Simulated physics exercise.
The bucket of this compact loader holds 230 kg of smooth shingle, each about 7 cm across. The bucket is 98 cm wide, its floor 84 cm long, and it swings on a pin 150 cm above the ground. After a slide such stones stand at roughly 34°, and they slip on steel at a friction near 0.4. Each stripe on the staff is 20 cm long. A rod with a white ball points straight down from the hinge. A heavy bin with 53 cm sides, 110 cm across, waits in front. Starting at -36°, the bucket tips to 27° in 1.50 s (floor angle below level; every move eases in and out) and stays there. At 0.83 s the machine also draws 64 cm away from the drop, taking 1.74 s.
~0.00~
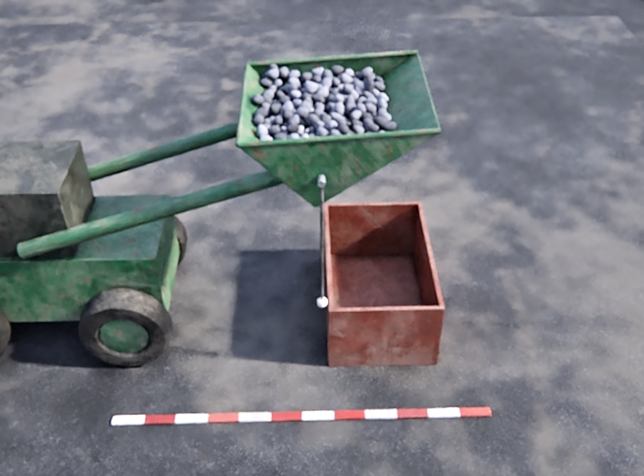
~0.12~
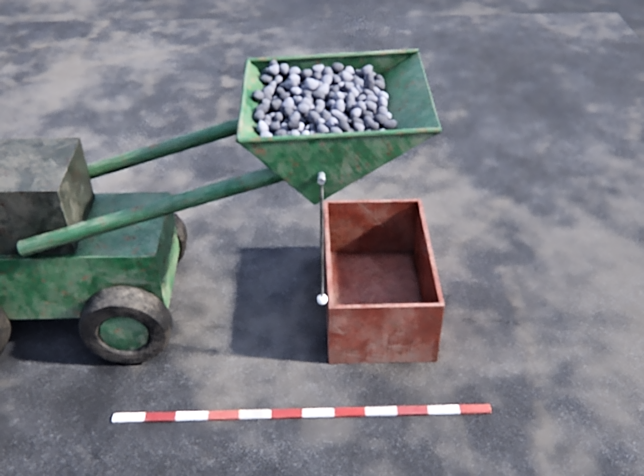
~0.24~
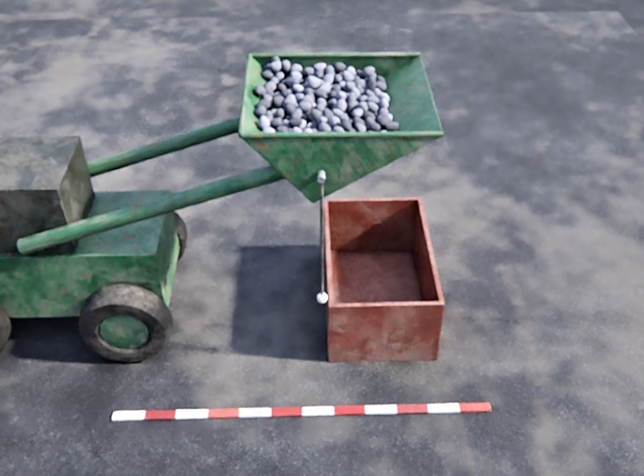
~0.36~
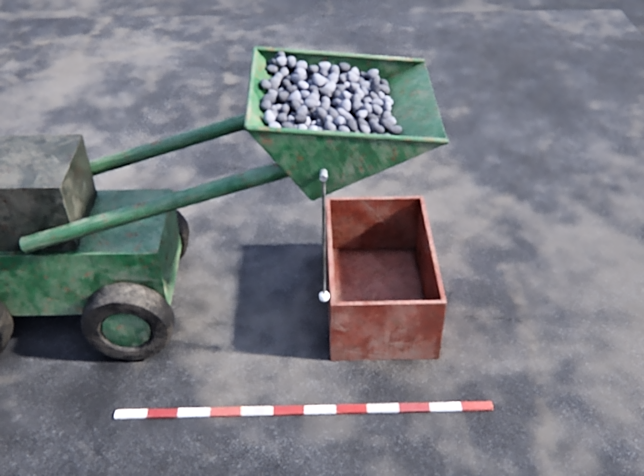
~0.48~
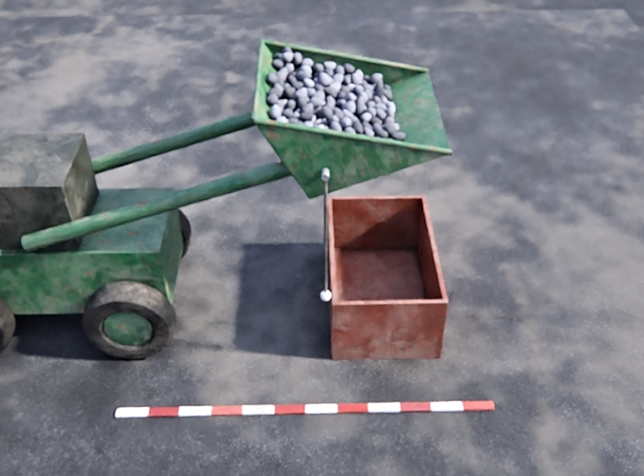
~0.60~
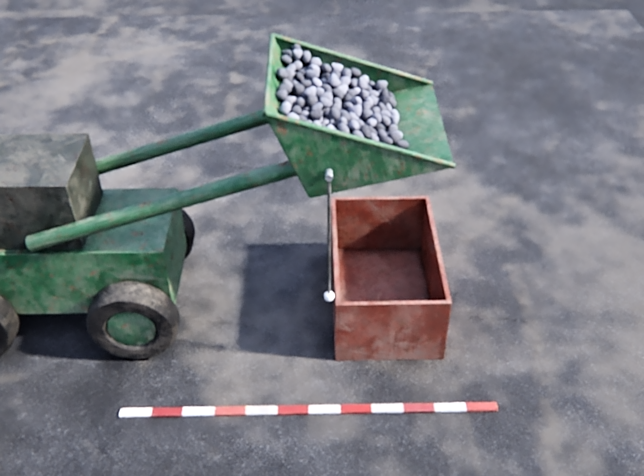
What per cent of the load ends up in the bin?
Some 90 per cent of it.
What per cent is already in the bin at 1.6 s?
About 40 per cent by then.
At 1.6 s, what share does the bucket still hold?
It holds some 55 per cent.
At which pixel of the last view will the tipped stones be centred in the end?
Near (398, 290).
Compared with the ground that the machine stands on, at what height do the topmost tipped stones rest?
About 34 cm above it.
After 1.1 s the floor is at 17°; 100 % in the bucket; the foremost stones are at (402, 168).
After 1.6 s the floor is at 27°; 53 % in the bucket, 41 % in the bin, 5 % beside or beyond the bin; the foremost stones are at (462, 264).
After 3.0 s the floor is at 27°; 0 % in the bucket, 88 % in the bin, 12 % beside or beyond the bin; the foremost stones are at (594, 292).
After 5.5 s the floor is at 27°; 0 % in the bucket, 88 % in the bin, 12 % beside or beyond the bin; the foremost stones are at (594, 292).
